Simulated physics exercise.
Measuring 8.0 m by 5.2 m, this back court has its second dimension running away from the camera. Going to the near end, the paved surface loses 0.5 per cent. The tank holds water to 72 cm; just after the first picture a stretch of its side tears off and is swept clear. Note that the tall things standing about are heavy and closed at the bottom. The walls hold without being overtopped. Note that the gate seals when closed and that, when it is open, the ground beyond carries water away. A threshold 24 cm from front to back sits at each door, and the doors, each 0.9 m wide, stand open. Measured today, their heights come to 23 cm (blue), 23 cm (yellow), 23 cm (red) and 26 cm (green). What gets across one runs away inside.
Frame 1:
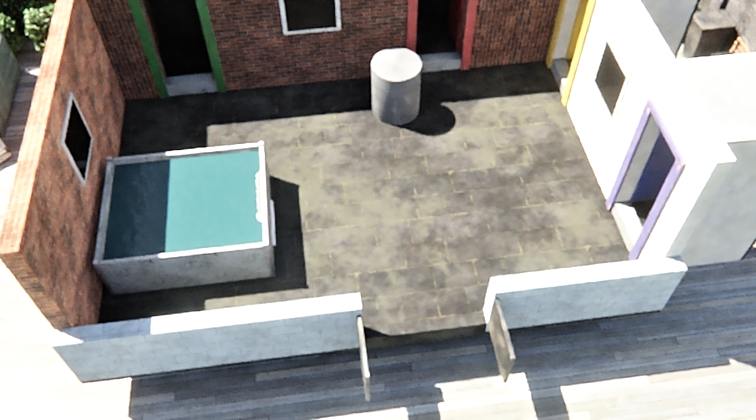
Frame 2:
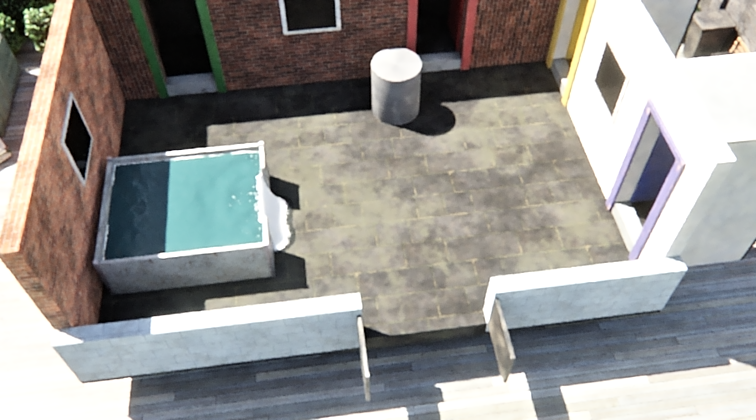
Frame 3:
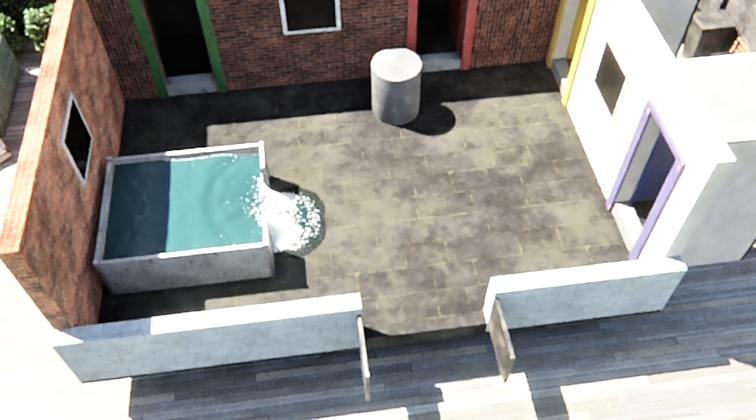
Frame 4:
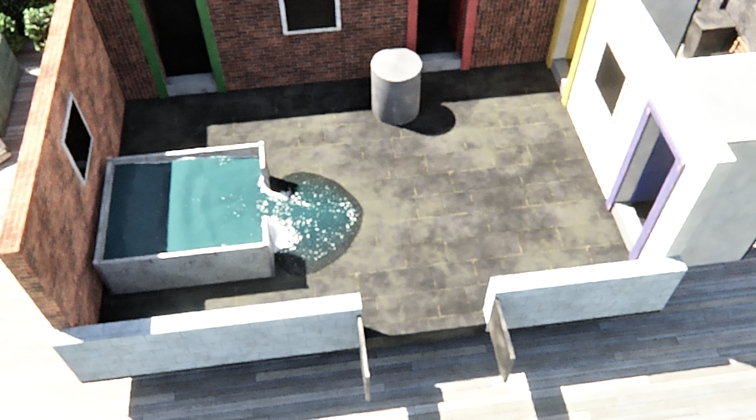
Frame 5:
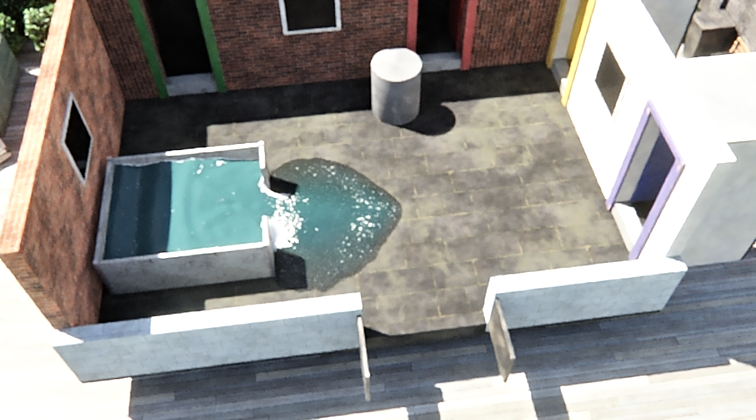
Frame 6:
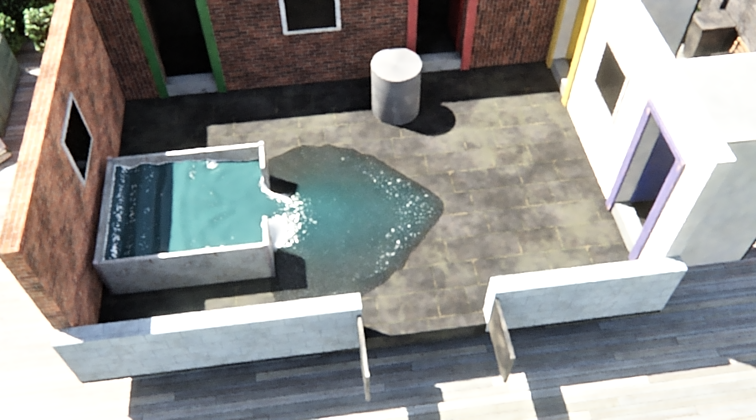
A paved courtyard enclosed by brick and white walls is seen from high above, the camera staying still. A pale rectangular tank of teal water stands at left, with a grey cylinder near the back wall, green, red and yellow doorways behind, and a purple-blue one at right. Water bursts through the tank's right side, foams onto the paving and spreads rightward in a widening, pointed sheet.
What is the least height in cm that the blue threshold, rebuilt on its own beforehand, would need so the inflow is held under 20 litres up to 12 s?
Around 16 cm would be enough.
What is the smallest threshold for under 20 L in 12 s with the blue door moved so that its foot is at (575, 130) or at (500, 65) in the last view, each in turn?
13.0 and 11.0 cm.
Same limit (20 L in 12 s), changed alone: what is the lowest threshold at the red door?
Door red, min height approx. 7.0 cm.
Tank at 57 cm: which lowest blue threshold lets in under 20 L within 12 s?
You'd need a step of close to 12.0 cm.
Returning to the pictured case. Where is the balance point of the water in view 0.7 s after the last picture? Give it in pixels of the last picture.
My guess is close to (247, 226).
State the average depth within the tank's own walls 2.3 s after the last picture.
Close to 37 cm deep on average.
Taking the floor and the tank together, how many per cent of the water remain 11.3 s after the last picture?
Close to 82 per cent is still present.
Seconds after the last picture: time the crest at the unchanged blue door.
It peaks at about 2.4 s.
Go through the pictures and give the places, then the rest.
The first frame shows still water, 72 cm deep, in the tank at (185, 203); the blue door at (639, 193) is dry.
In the second frame, the front is at (291, 240), 0.3 m from the gap at (266, 213); 0.3 m2 of floor is wet, 72 cm left at the back.
In the third frame, water pours out at (266, 214) and has run 0.8 m, to (321, 230); about 12 cm deep outside, 72 cm at the back.
In the fourth frame, the gap is at (266, 215), the front 1.4 m out at (357, 220); the back of the tank holds 72 cm.
In the fifth frame, water pours out at (266, 214) and has run 2.1 m, to (397, 210); about 5 cm deep outside, 71 cm at the back.
In the sixth frame, the gap is at (266, 214), the front 2.7 m out at (438, 208); the back of the tank holds 65 cm; the blue door at (639, 193), 5.6 m from the gap, is still 2.9 m from the nearest water.
Then, 0.7 s after the last picture water covers 40 % of the floor, deepest (38 cm) near (282, 222); it has not reached the blue door.
Then, 2.3 s after the last picture water covers 65 % of the floor, deepest (30 cm) near (637, 279); 24 cm at the blue door, 0 litres in over its 23 cm threshold.
Then, 11.3 s after the last picture water covers 90 % of the floor, deepest (11 cm) near (511, 305); 9 cm at the blue door, 2 litres in over its 23 cm threshold.
At the blue door as built, the water peaked near 24 cm, 2.3 s after the last picture.
Run again over the same 12 s with other heights there, 42 litres in over 13.5 cm, 10 litres over 18.5 cm. The limit of 20 litres is kept from about 16 cm up.
